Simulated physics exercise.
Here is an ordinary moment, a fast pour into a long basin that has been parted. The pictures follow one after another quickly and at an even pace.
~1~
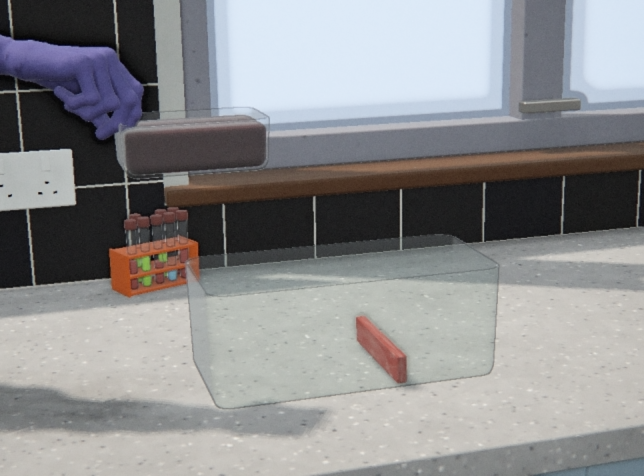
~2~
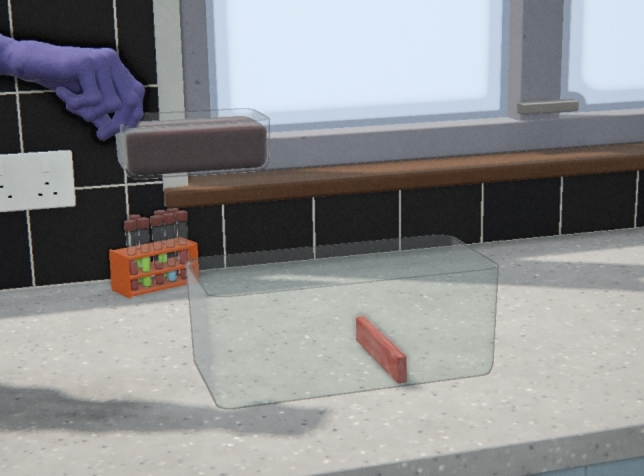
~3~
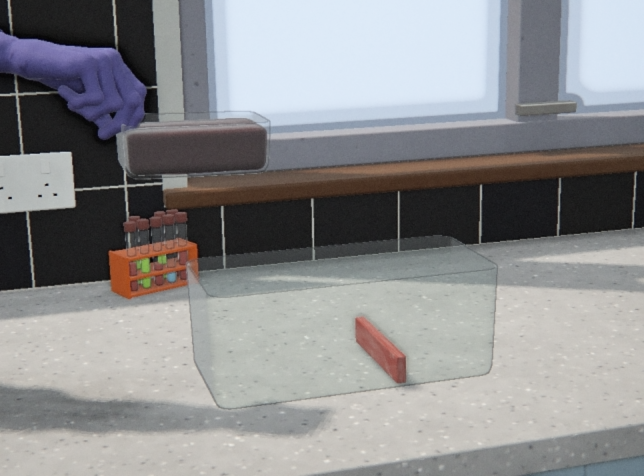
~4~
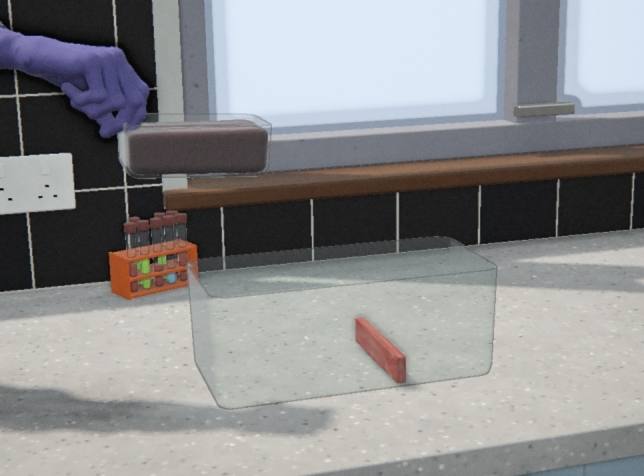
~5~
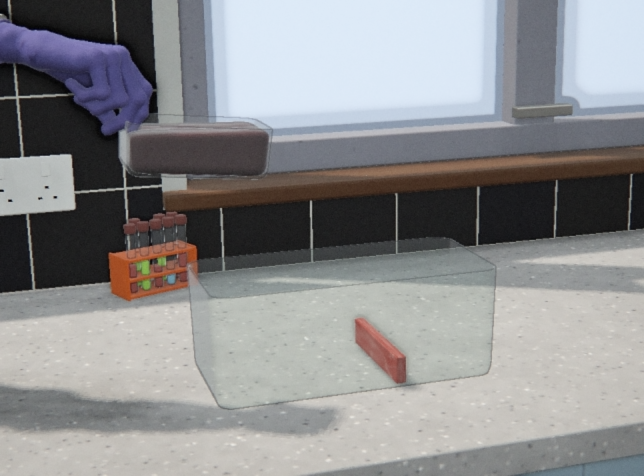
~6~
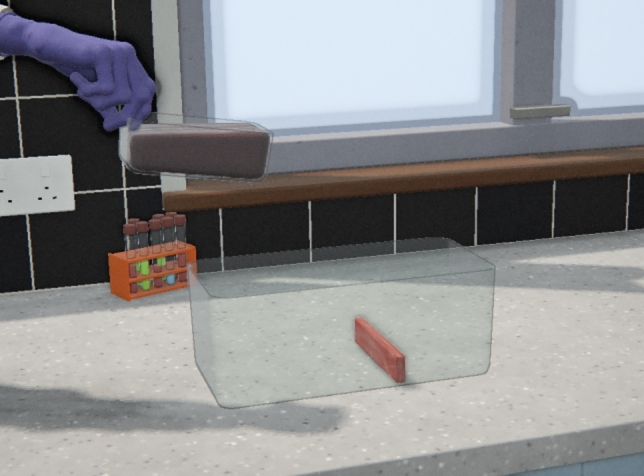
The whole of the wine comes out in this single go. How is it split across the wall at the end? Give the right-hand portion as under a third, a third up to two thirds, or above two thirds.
The right-hand portion is under a third.
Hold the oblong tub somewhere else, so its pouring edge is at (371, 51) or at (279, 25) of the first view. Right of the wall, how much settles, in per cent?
You'd get 55 percent from the first and 40 percent from the second.
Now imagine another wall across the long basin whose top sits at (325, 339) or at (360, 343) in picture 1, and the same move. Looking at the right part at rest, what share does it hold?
With the first placement it is 65 %, with the second 20 %.
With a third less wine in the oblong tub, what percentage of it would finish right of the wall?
Close to 10 per cent.
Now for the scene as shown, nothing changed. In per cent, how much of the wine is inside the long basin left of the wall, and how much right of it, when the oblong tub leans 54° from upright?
About 20 per cent on the left and 0 on the right.
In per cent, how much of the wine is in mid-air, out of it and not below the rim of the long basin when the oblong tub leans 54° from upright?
I'd say some 40 per cent.
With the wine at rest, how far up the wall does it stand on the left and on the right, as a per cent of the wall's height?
Left 50 per cent, right 10.
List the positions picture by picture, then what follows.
The first frame shows tilt 0°; pouring edge (261, 114); surface from (119, 129) to (258, 120); the long basin's rim runs from (196, 279) to (475, 251); the wall's top is at (380, 337).
The second frame shows tilt 0°; pouring edge (261, 116); surface from (120, 129) to (259, 121).
The third frame shows tilt 1°; pouring edge (262, 118); surface from (122, 130) to (259, 123).
The fourth frame shows tilt 3°; pouring edge (263, 122); surface from (123, 131) to (259, 125).
The fifth frame shows tilt 6°; pouring edge (264, 126); surface from (124, 132) to (261, 127).
The sixth frame shows tilt 9°; pouring edge (265, 130); surface from (126, 132) to (262, 127).
A moment on, the oblong tub is tipped part way and 38 per cent is still to pour, 22 is left of the wall and 0 right of it.
Next, the oblong tub is tipped on its side and 9 per cent is still to pour, 76 is left of the wall and 9 right of it.
Then the oblong tub is tipped on its side and 2 per cent is still to pour, 86 is left of the wall and 11 right of it.
Later the oblong tub is tipped on its side and 0 per cent is still to pour, 88 is left of the wall and 11 right of it.
In the end 88 per cent lies left of the wall, 11 right of it and 1 outside.
